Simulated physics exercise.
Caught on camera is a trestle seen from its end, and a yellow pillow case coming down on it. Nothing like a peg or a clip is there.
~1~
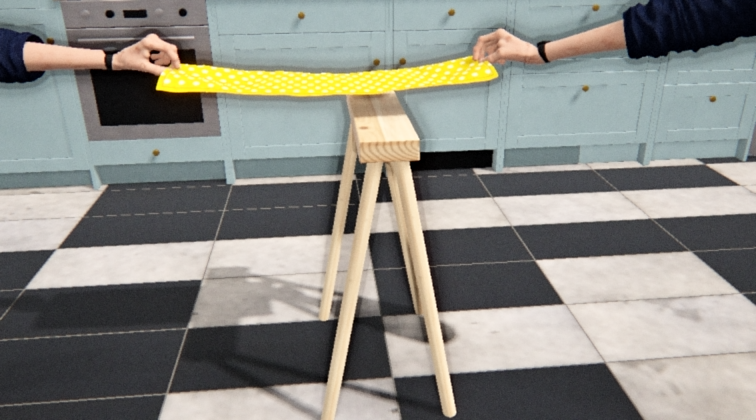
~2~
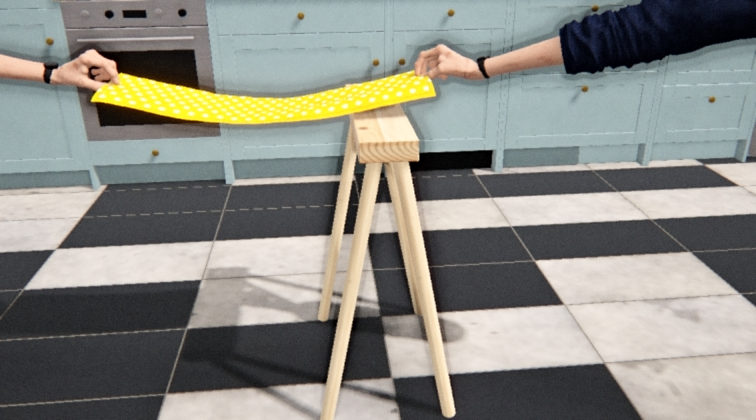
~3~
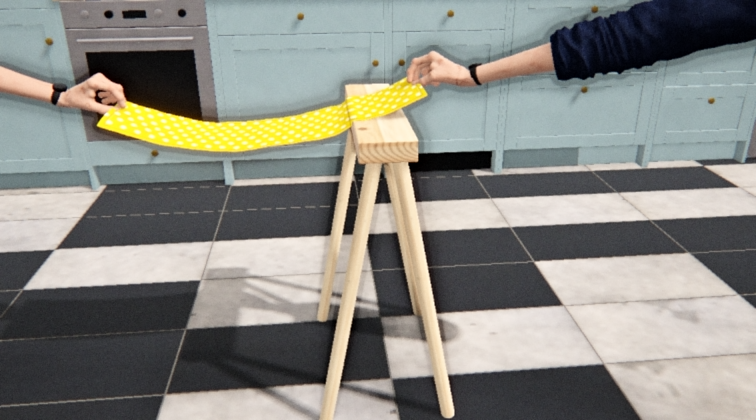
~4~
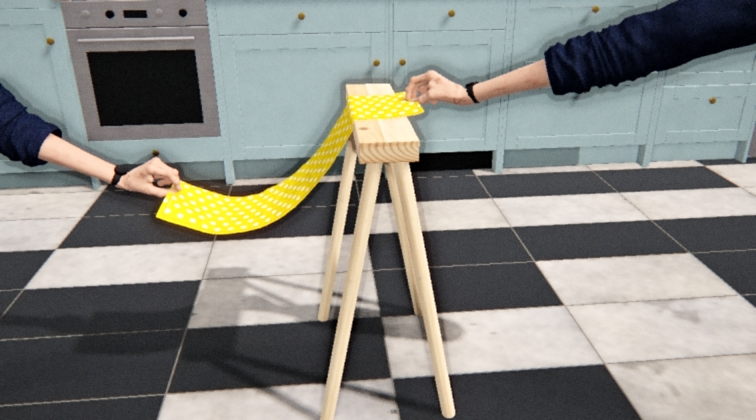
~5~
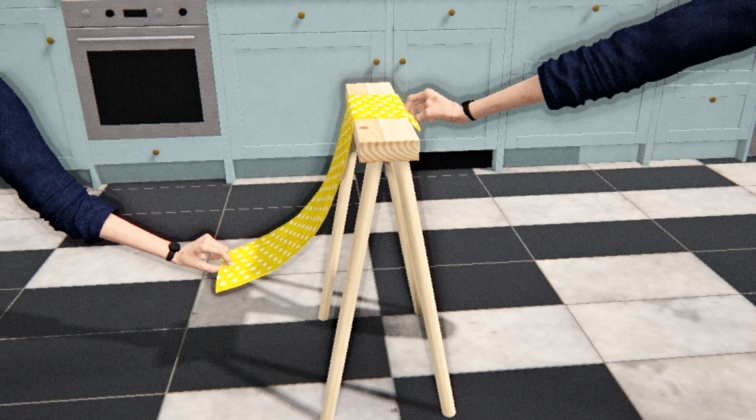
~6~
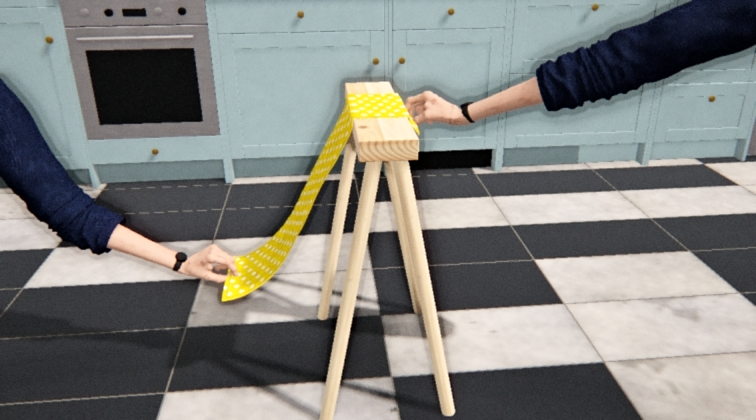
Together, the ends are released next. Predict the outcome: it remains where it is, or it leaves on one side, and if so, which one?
I'd expect it to be off on the left.
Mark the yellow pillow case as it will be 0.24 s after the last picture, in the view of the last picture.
Its middle lands around pixel (323, 211).
Then, 0.24 s after the last picture, pillow case sliding left.
Then, 0.44 s after the last picture, pillow case clear of the top and falling near (327, 313).
Then, 0.66 s after the last picture, pillow case in a heap on the floor near (330, 360).
At rest, pillow case in a heap on the floor near (330, 361). The yellow pillow case slips off to the left.
